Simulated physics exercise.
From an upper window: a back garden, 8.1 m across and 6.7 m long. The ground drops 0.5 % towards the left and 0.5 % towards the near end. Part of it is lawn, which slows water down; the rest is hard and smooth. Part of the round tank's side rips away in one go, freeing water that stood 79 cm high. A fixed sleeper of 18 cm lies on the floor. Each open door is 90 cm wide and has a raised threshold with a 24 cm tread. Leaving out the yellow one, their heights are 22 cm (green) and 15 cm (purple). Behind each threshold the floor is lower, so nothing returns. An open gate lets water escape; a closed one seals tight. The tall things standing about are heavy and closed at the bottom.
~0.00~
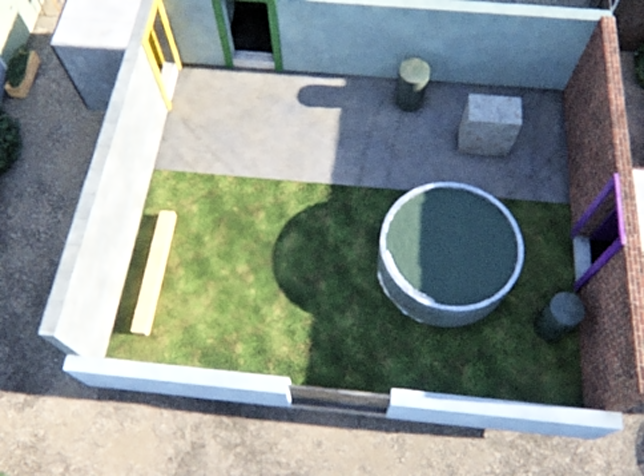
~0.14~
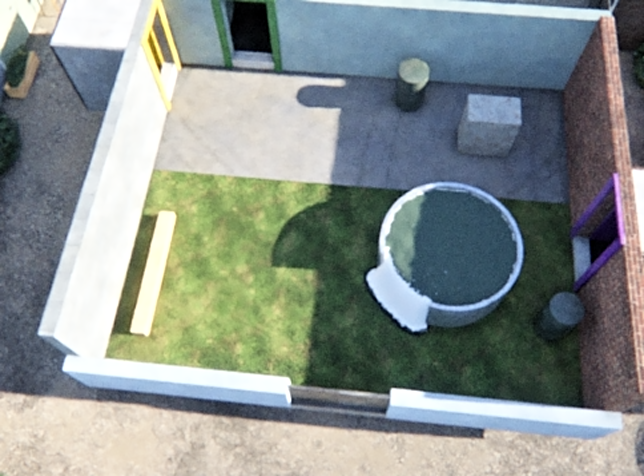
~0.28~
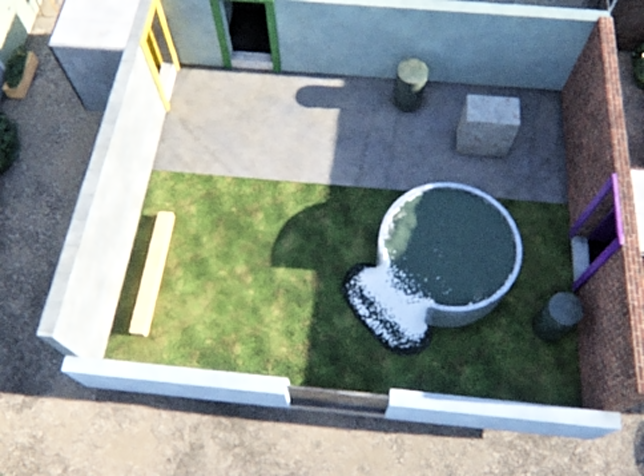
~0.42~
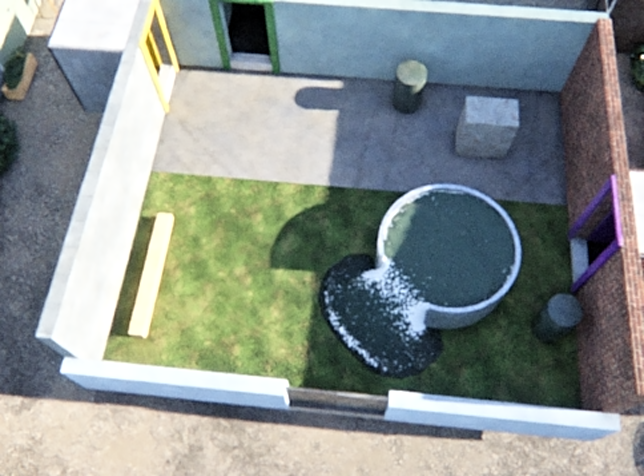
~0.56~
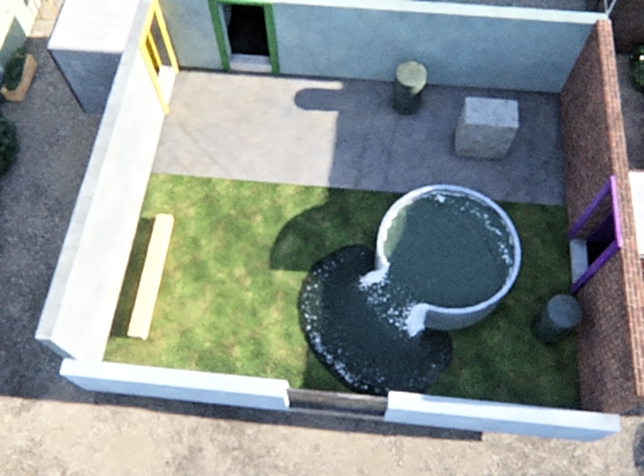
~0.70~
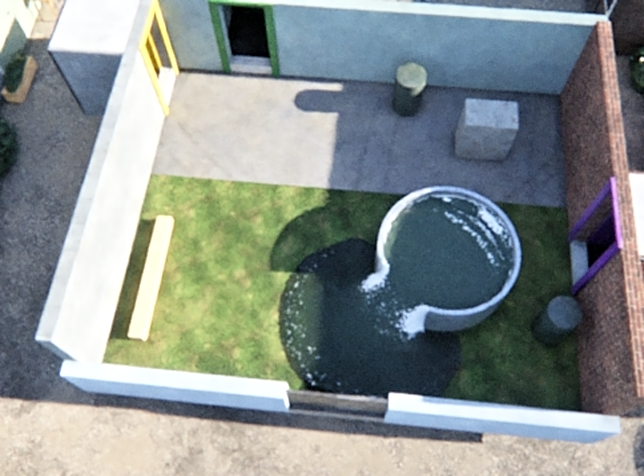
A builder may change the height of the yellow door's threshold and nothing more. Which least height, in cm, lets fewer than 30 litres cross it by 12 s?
About 7 cm.
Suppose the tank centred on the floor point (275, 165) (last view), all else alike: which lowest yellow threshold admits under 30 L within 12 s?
Then roughly 6.5 cm.
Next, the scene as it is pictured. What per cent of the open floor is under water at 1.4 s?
Near 20 per cent is wet.
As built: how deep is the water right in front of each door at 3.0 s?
Depths in cm: Green 0, yellow 0, purple 0.
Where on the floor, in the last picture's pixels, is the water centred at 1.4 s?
Around (401, 297).
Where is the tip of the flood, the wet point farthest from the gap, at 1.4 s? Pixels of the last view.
Around (203, 385).
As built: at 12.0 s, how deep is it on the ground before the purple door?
About 4.0 cm.
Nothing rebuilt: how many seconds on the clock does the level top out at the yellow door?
Around 8.5 s.
After 1.4 s water covers 20 % of the floor, deepest (40 cm) near (352, 400); it has not reached the yellow door.
After 3.0 s water covers 40 % of the floor, deepest (37 cm) near (120, 376); it has not reached the yellow door.
After 12.0 s water covers 95 % of the floor, deepest (9 cm) near (99, 374); 8 cm at the yellow door, 0 litres in over its 24 cm threshold.
At the yellow door as built, the water arrived by 5.2 s and peaked near 12 cm at 8.4 s.
Run again over the same 12 s with other heights there, 42 litres in over 6 cm, 14 litres over 8.5 cm. The limit of 30 litres is kept from about 7 cm up.
